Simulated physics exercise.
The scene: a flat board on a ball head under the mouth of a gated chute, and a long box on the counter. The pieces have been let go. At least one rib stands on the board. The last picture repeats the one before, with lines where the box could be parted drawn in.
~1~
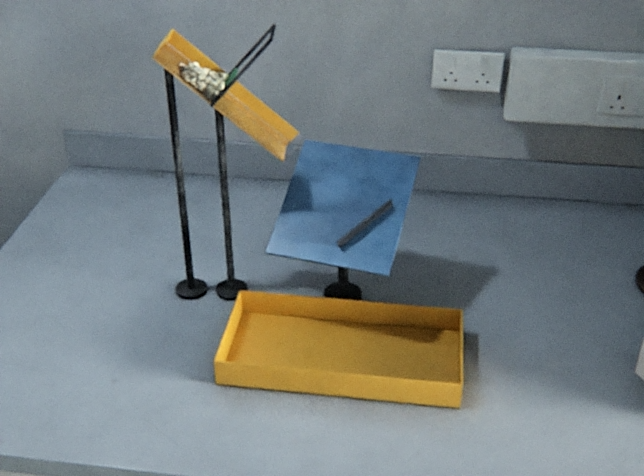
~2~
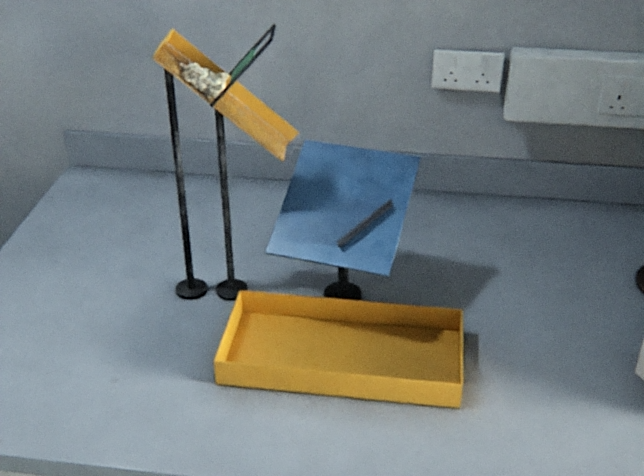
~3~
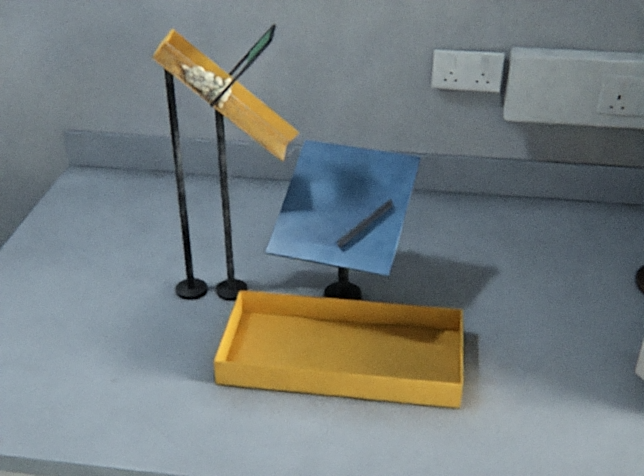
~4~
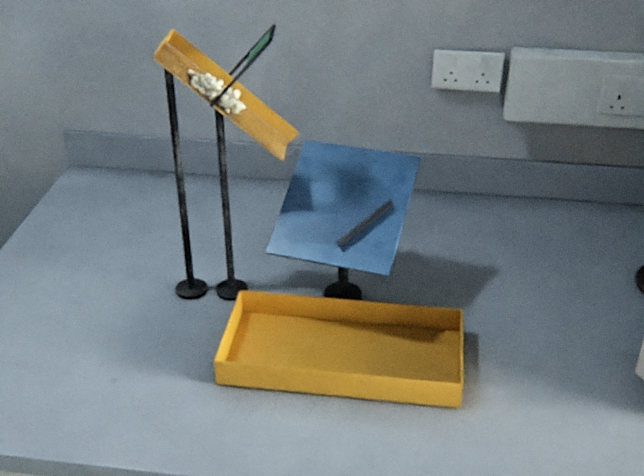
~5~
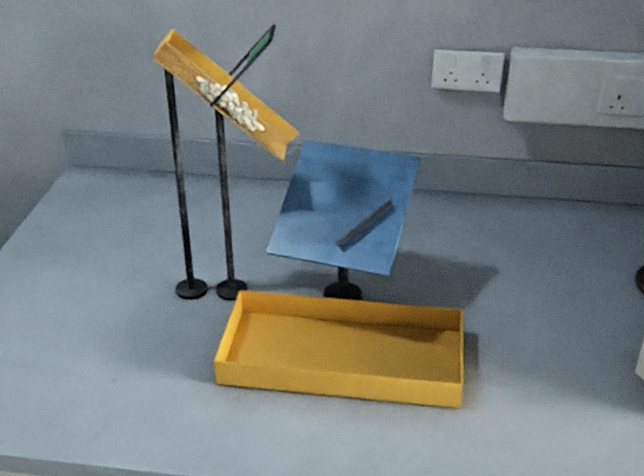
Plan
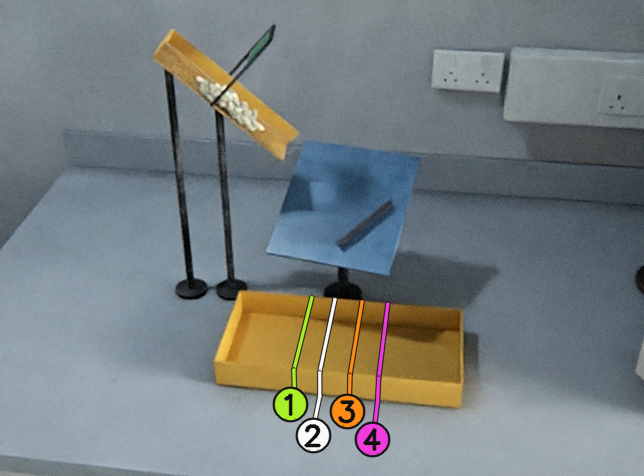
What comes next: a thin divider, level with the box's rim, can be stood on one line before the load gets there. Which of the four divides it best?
1 works best here.
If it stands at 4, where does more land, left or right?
Left.
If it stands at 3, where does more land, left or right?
Left.
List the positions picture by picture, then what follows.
In the first picture, load behind the gate at (207, 78), white beans; lip of the chute at (284, 154), sloping fairly steeply.
In the second picture, middle of the board at (344, 204), tilted fairly steeply; middle of its low edge at (326, 263); of its high edge at (362, 148).
In the third picture, front corners of the box at (214, 361) and (462, 385), empty; front of the load at (225, 99).
In the fourth picture, middle of the load at (219, 92); its front at (242, 106), about a quarter of the way to the lip; rib from (391, 199) to (337, 242).
In the fifth picture, middle of the load at (230, 102); its front at (260, 127), about two thirds of the way to the lip.
On the marked copy, line 1 crosses the front rim at (294, 368); line 2 crosses the front rim at (319, 371); line 3 crosses the front rim at (350, 374); line 4 crosses the front rim at (378, 377).
If 1 is chosen, of what is caught, about half on the left of the divider, about half on the right.
If 2 is chosen, of what is caught, nearly all on the left of the divider, a small part on the right.
If 3 is chosen, of what is caught, nearly all on the left of the divider, a stray few on the right.
If 4 is chosen, of what is caught, all on the left of the divider, none on the right.
